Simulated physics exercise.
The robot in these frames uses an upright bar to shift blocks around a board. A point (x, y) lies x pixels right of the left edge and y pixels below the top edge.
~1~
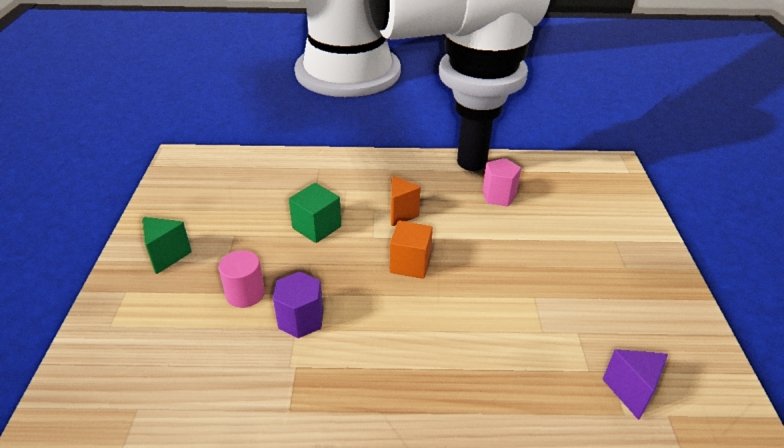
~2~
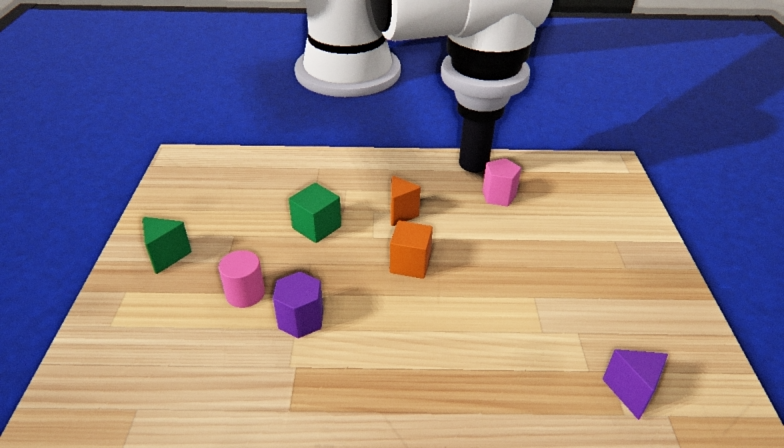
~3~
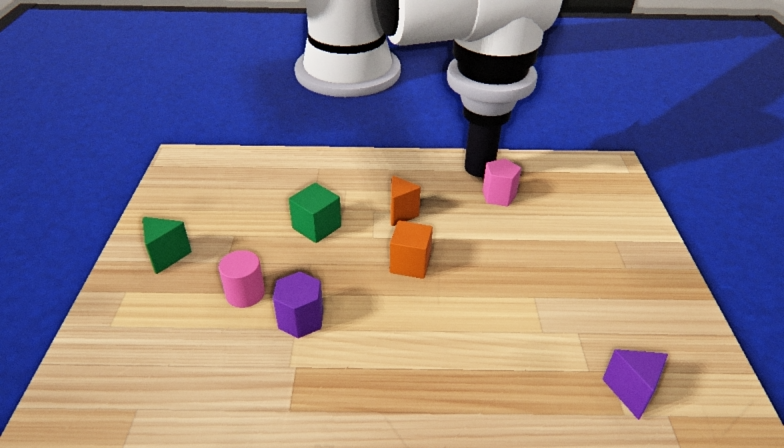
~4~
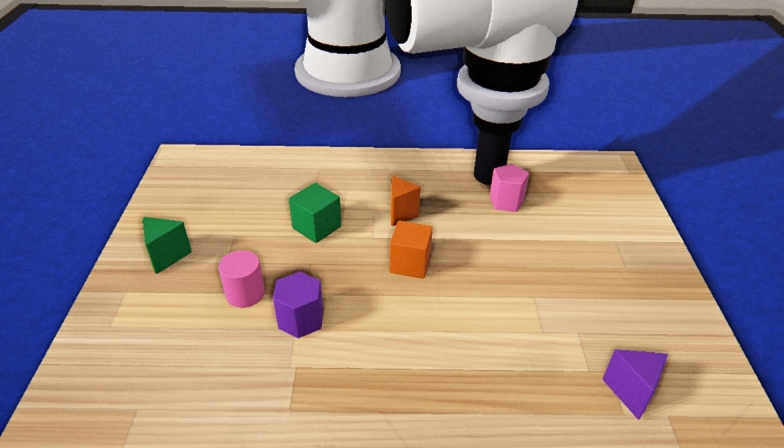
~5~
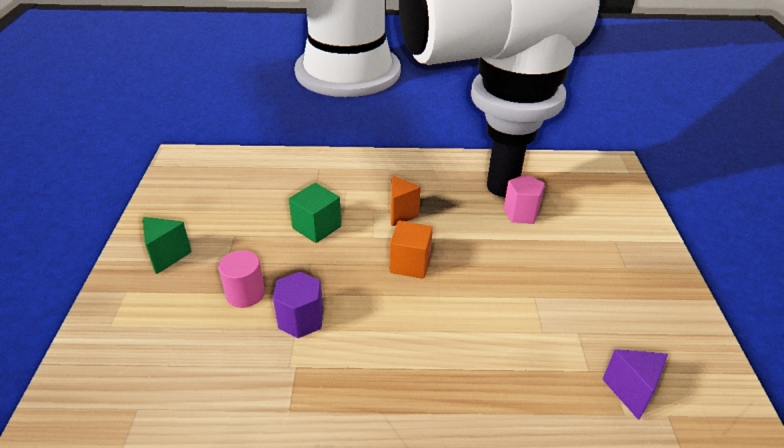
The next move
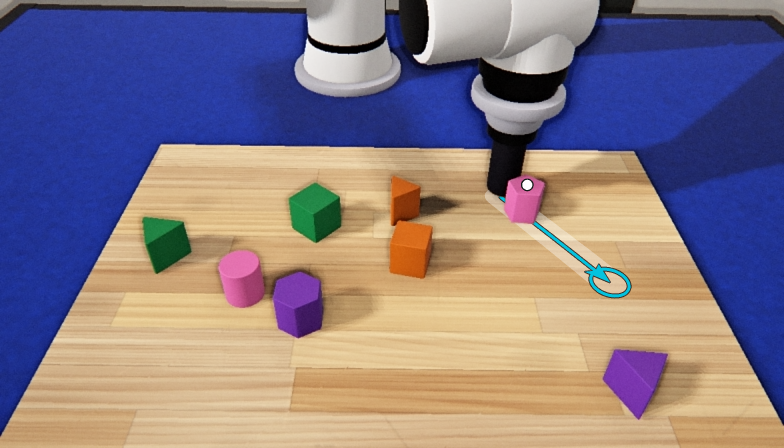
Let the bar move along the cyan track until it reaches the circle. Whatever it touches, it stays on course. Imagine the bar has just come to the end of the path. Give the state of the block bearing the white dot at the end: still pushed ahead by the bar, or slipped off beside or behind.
Still leading.
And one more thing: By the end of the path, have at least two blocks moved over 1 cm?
It seems not.
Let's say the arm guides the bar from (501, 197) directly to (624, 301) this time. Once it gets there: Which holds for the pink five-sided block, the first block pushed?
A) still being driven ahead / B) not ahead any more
A.
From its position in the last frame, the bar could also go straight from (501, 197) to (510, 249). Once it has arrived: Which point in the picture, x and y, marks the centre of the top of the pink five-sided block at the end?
The pink five-sided block ends near (546, 203).
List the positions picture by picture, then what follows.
In the first picture, lower end of the bar at (472, 164), tops of blocks, pink five-sided block at (504, 168).
In the second picture, bar at (474, 165), blocks as before.
In the third picture, bar at (479, 170), blocks as before.
In the fourth picture, bar at (489, 177), pink five-sided block at (511, 173).
In the fifth picture, bar at (502, 189), pink five-sided block at (527, 185).
The drawn path runs in a line from (501, 197) to (610, 282); the dot is on the pink five-sided block.
The first path, step by step. One third of the way, bar at (536, 214); pink five-sided block at (565, 212).
Two thirds of the way, bar at (573, 242); pink five-sided block at (607, 241).
At the end, bar at (613, 273); pink five-sided block at (653, 274).
